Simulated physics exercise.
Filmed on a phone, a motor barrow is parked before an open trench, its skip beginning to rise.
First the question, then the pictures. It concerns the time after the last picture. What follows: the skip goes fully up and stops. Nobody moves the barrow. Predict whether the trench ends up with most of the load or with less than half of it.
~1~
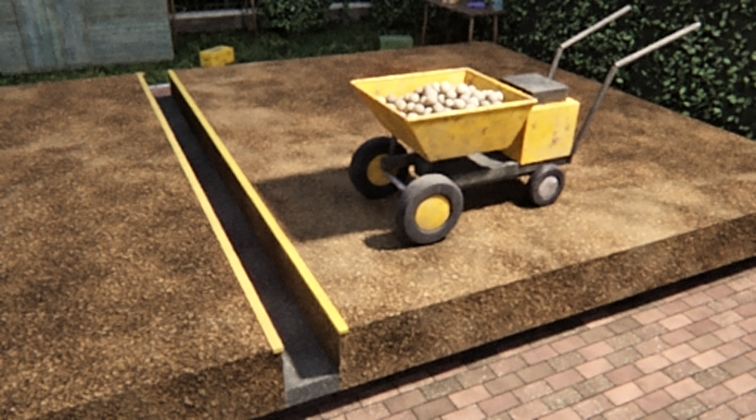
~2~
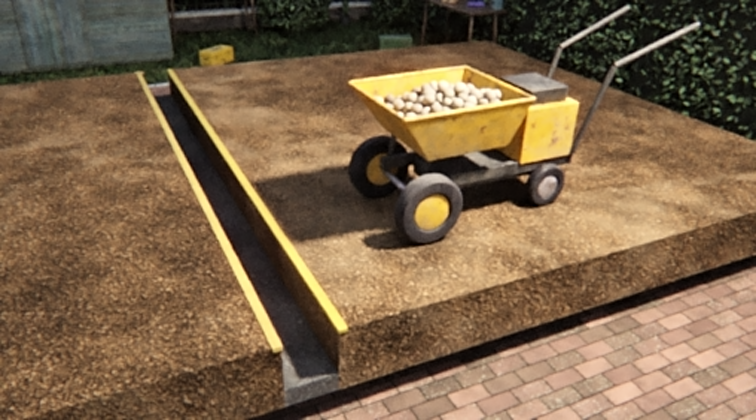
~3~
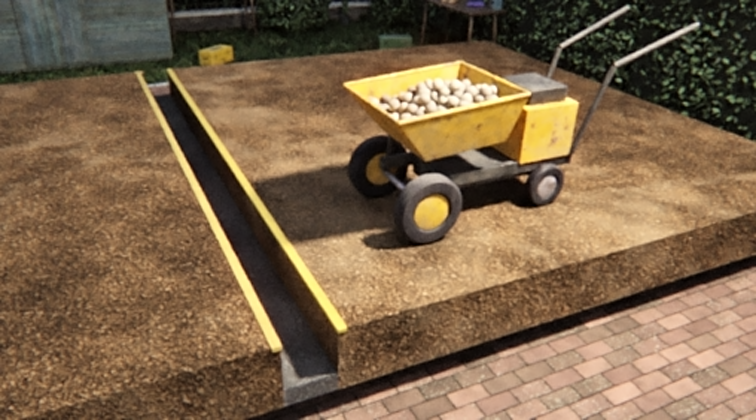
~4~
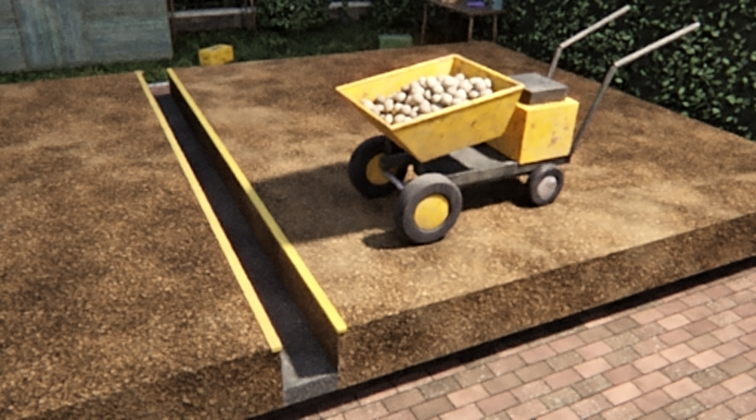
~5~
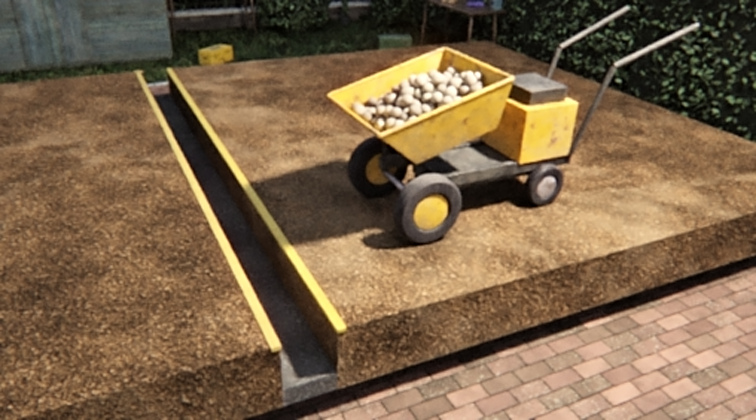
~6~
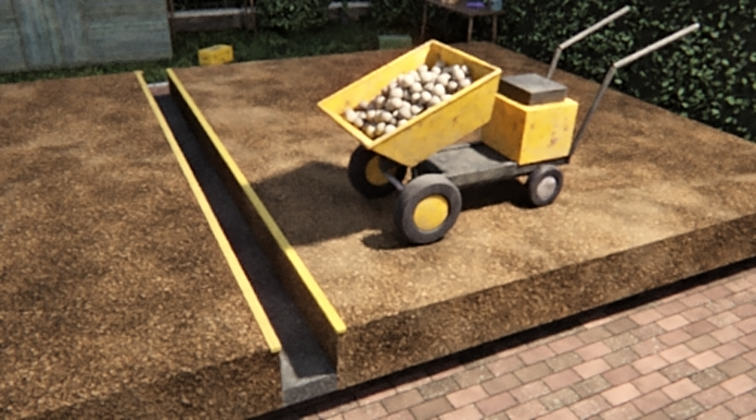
Most of the load will be caught by the trench.
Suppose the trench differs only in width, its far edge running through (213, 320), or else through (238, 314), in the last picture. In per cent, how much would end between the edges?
In order: 70 per cent, then 70 per cent.
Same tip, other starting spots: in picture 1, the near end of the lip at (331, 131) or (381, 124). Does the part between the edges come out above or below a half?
To start, the lesser share; after that, the greater share.
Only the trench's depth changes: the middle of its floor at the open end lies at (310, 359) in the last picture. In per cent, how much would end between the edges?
It comes out near 60 percent.
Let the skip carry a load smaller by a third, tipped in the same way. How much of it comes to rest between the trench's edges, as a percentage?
Around 60 per cent.
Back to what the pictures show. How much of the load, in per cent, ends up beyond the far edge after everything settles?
That share comes out near 0 in a hundred.
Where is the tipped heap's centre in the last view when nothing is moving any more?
Roughly at pixel (265, 271).
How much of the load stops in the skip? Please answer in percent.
My estimate is about 15 per cent.
Soon, skip tipped steeply; all in the skip.
A while on, skip tipped right over; about half in the skip; about a quarter short of the trench; about a quarter in or heaped over the trench; a stray few falling.
Towards the end, skip tipped right over; about a quarter in the skip; about a quarter short of the trench; about two thirds in or heaped over the trench; a stray few beyond it.
Finally, skip tipped right over; a small part in the skip; about a quarter short of the trench; about two thirds in or heaped over the trench; a stray few beyond it.
